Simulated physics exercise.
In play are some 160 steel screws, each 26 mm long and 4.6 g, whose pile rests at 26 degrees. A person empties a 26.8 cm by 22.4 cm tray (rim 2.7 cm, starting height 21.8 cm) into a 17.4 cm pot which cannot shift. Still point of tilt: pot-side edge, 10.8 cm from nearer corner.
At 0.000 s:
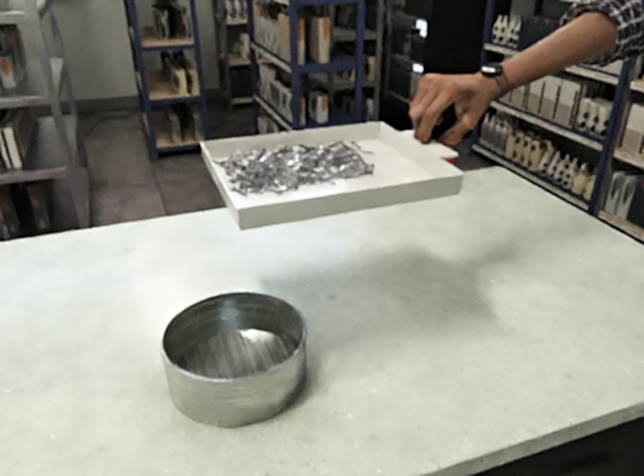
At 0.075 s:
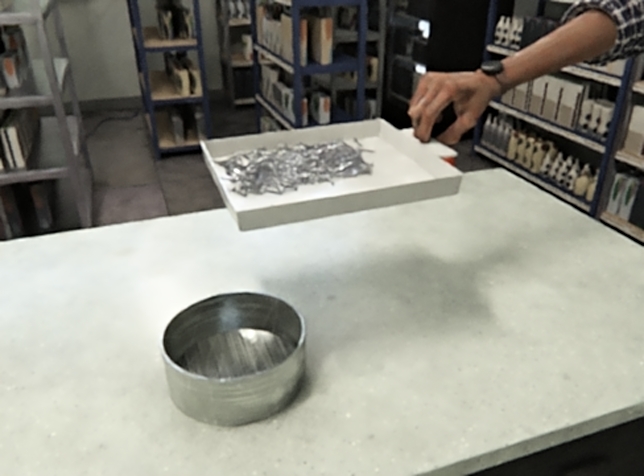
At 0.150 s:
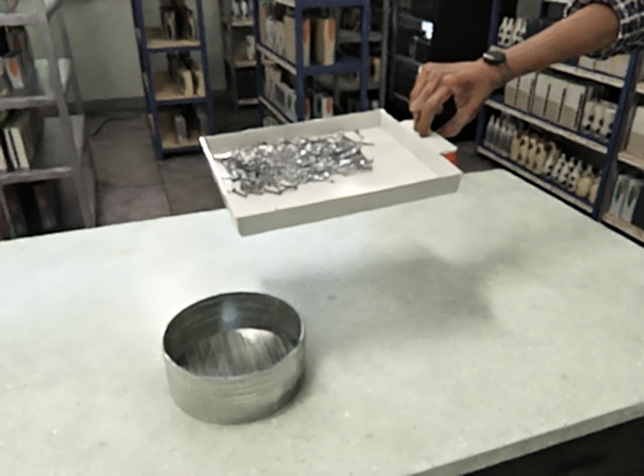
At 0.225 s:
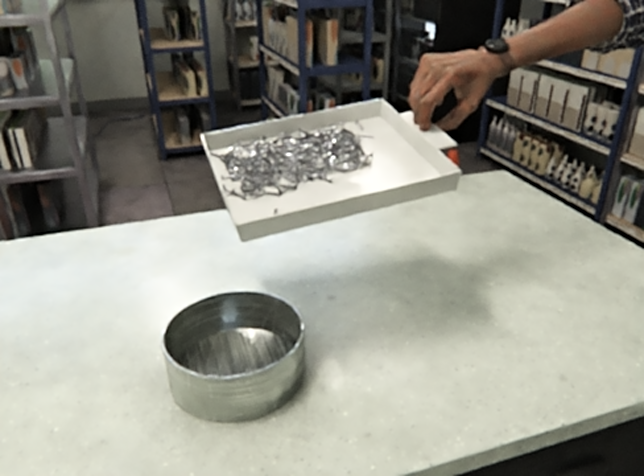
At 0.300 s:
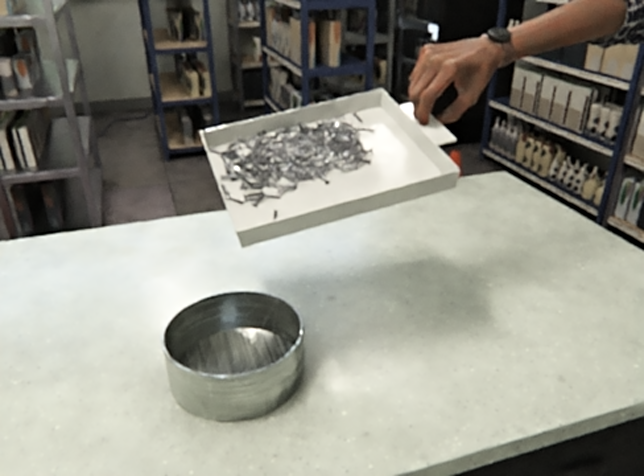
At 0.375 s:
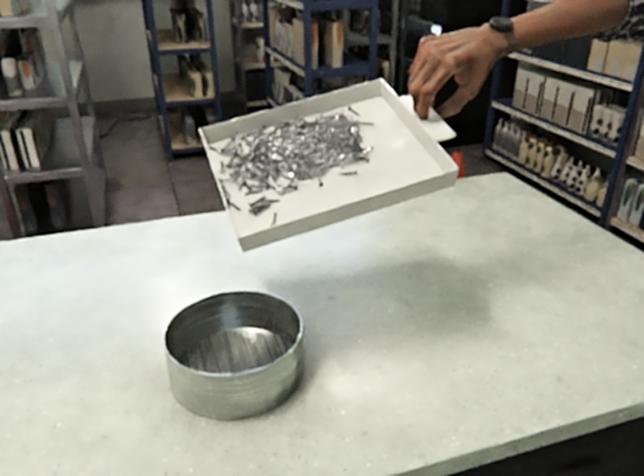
A shallow white tray holding a heap of small silvery screws is held nearly level by a hand at its right end, above a pale table with a round metal pot. The hand tilts the tray, its near left corner dipping lowest, while the screws stay heaped toward the left inside.
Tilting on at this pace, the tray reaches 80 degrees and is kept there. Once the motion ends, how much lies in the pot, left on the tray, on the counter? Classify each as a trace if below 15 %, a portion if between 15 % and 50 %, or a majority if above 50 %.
Pot: A majority. Tray: A portion. Counter: A trace.
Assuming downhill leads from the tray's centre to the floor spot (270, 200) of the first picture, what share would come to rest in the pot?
Estimate: Near 65 per cent.
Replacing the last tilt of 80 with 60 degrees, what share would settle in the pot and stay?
In that case some 10 per cent.
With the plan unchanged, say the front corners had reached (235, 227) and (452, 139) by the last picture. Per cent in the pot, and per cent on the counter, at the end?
Split: Pot = 65, counter = 0.
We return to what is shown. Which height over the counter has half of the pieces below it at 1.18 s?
Roughly 20 cm above the counter.
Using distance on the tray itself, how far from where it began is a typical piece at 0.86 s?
Displacement on the tray: Roughly 12 cm.
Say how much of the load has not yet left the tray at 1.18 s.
Some 95 per cent of the load.
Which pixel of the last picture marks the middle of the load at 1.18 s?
At that moment the load's centre is around (268, 233).
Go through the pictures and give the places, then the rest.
In the first frame, tray tilt 0 degrees, front corners at (239, 207) and (462, 173); middle of the pieces at (295, 163); pot at (234, 331).
In the second frame, tray tilt 1 degrees, front corners at (238, 210) and (460, 173); middle of the pieces at (294, 162).
In the third frame, tray tilt 5 degrees, front corners at (238, 216) and (459, 172), lowest corner left front; middle of the pieces at (294, 159).
In the fourth frame, tray tilt 10 degrees, front corners at (238, 223) and (458, 170), lowest corner left front; middle of the pieces at (298, 158).
In the fifth frame, tray tilt 14 degrees, front corners at (238, 229) and (457, 169), lowest corner left front; middle of the pieces at (297, 155).
In the sixth frame, tray tilt 19 degrees, front corners at (238, 236) and (456, 168), lowest corner left front; middle of the pieces at (297, 152); pot at (234, 328). The tray's pace is about 60 degrees a second.
Then, at 0.86 s, tilt 48 degrees; the tray holds 100 %, the pot 0 %.
After 1.18 s, tilt 68 degrees; the tray holds 95 %, the pot 5 %.
Then, at 1.60 s, tilt 80 degrees; the tray holds 80 %, the pot 15 %.
At rest (3.0 s), pot 60 %, tray 35 %, counter 5 %.
